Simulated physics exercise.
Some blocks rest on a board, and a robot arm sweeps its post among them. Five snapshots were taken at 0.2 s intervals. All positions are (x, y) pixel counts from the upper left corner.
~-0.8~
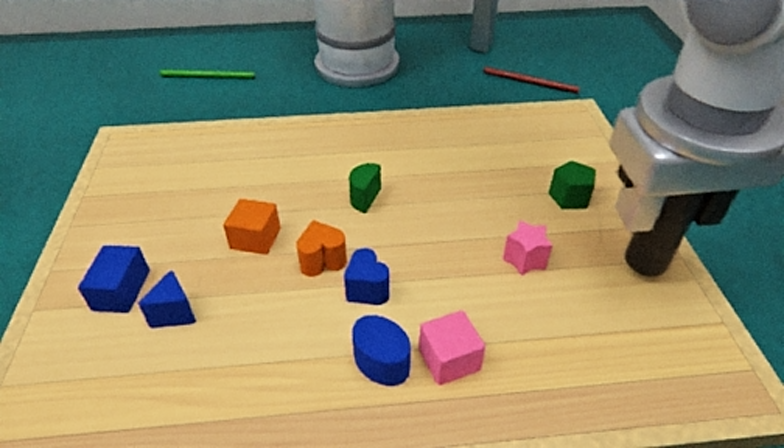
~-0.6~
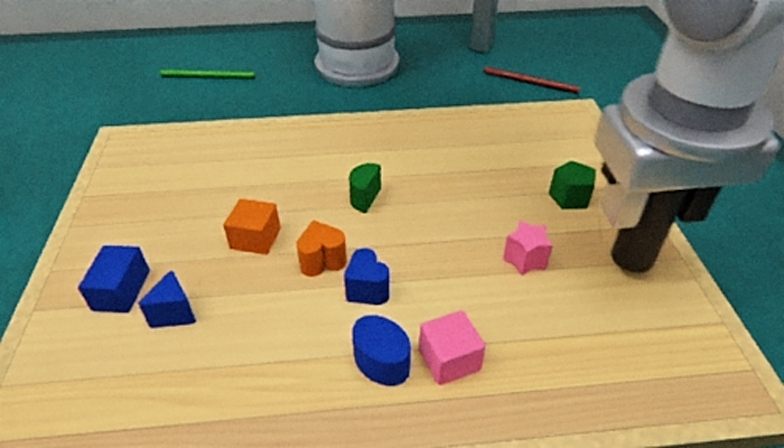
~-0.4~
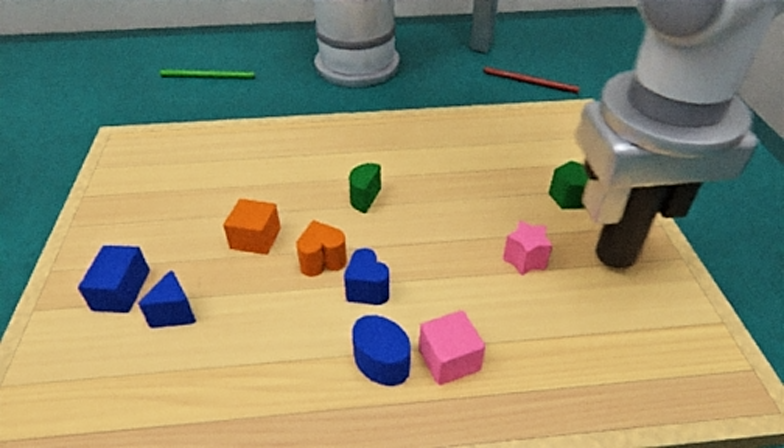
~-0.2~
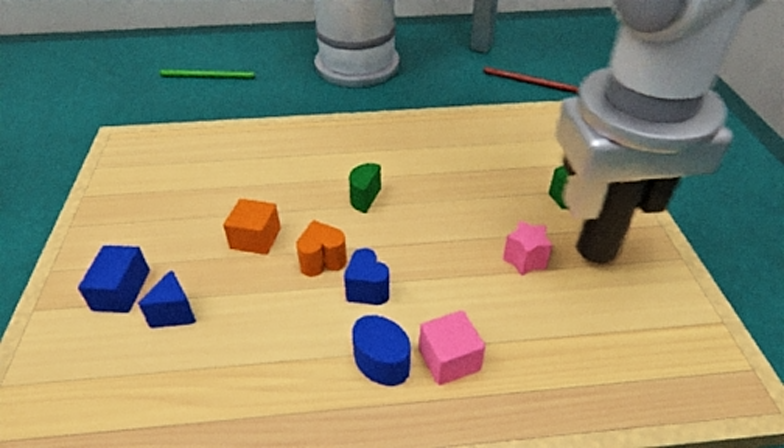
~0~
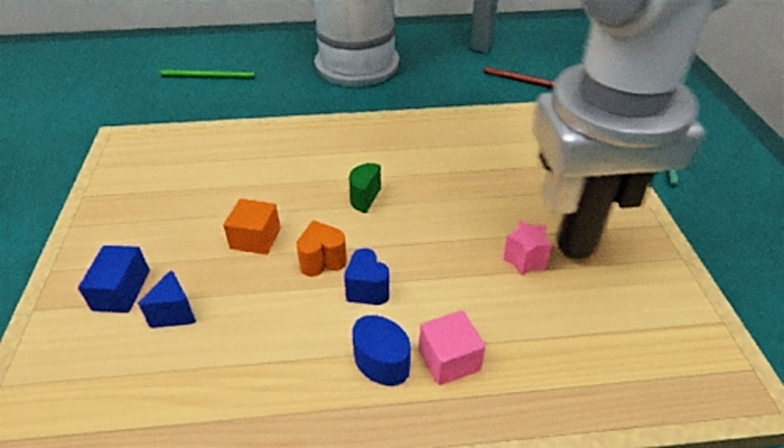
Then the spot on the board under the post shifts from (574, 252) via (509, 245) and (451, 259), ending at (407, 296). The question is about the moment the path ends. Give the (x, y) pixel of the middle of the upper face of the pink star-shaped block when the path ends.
The centre of its top face lies at (482, 257).
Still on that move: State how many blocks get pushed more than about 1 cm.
Only one of them.
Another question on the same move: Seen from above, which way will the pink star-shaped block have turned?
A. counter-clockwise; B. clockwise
A: Counter-clockwise.
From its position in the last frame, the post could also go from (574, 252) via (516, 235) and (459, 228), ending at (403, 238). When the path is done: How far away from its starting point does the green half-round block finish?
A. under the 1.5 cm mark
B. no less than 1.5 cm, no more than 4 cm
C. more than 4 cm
It's A.
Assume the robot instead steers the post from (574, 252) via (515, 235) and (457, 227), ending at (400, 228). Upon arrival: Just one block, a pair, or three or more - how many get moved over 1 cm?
By the end, one block will have moved.
The first path, step by step. One third of the way, post (510, 237); pink star-shaped block (501, 243), turned 60° anticlockwise.
Two thirds of the way, post (451, 252); pink star-shaped block (483, 256).
At the end, post (407, 288); blue heart block (363, 267); blue elliptical block not moved; pink star-shaped block (482, 257), turned 135° anticlockwise.
